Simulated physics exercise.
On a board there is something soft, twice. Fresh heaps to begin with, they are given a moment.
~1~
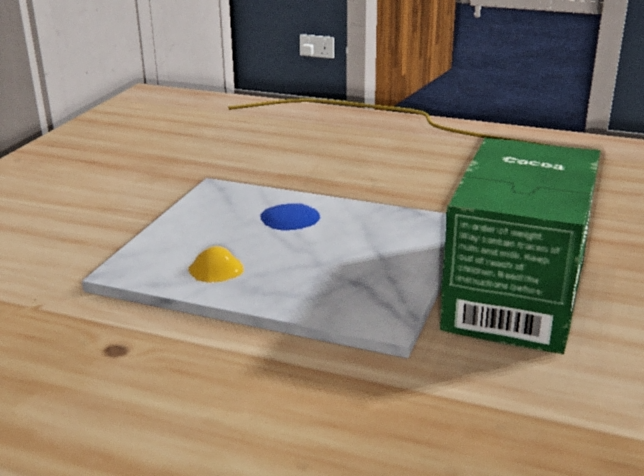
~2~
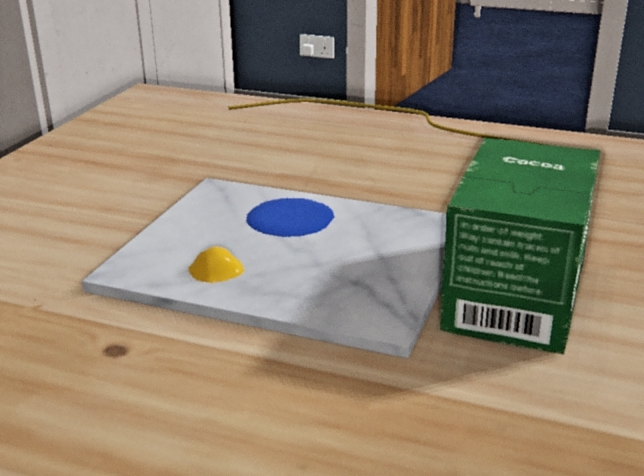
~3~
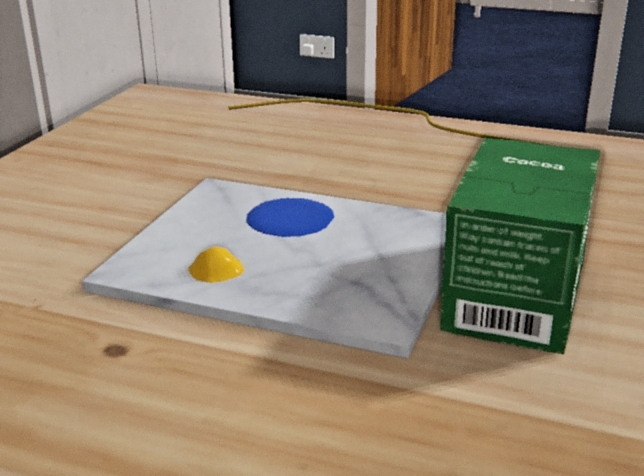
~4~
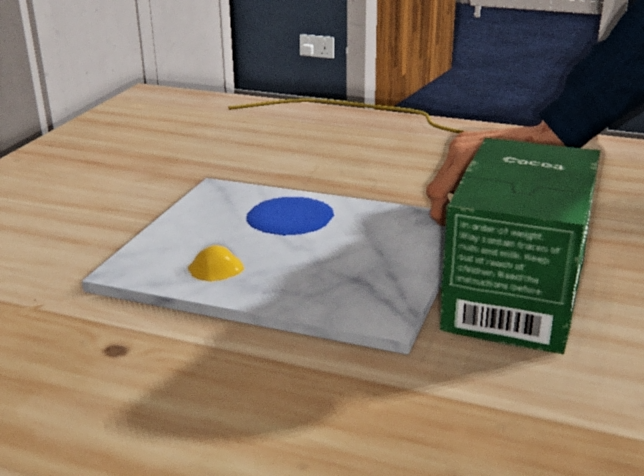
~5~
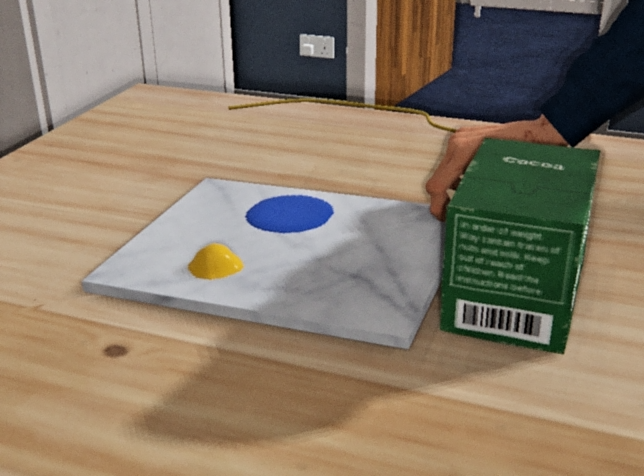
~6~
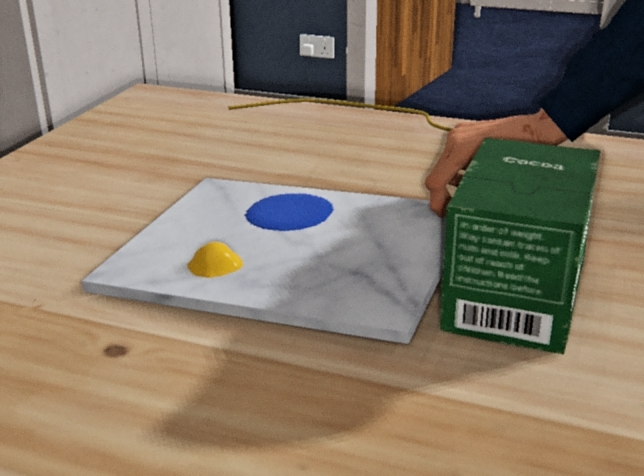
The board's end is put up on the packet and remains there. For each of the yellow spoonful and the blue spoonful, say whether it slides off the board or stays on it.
One by one: The yellow spoonful stays on the surface. The blue spoonful leaves the surface.
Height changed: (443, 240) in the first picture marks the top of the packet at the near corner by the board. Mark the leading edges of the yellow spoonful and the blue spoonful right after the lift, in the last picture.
The first one stops at (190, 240), and after it the second at (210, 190).
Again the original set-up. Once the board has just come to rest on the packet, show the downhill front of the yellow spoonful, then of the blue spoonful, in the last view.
Roughly (177, 228) and roughly (196, 191), in the order you asked.
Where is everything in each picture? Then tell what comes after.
In the first picture, the board lies flat; yellow spoonful (215, 259) a tall heap; blue spoonful (290, 213) spread thin; packet (507, 282).
In the second picture, they settle; yellow spoonful (215, 259) a tall heap; blue spoonful (290, 216) spread thin.
In the third picture, at rest; yellow spoonful (215, 259) a tall heap; blue spoonful (290, 216) spread thin.
In the fourth picture, a hand takes the end; yellow spoonful (215, 257) a tall heap; blue spoonful (290, 214) spread thin.
In the fifth picture, the end is rising; yellow spoonful (214, 255) a tall heap; blue spoonful (290, 212) spread thin.
In the sixth picture, the board slopes by about 3°; yellow spoonful (214, 254) a tall heap; blue spoonful (290, 210) spread thin; packet (507, 282).
Shortly, slope about 25°; the yellow spoonful has not moved; the blue spoonful has crept down a long way.
Then, the yellow spoonful has not moved; the blue spoonful is dripping off the low end.
At the finish, slope about 25°; the yellow spoonful has not moved; the blue spoonful is dripping off the low end.
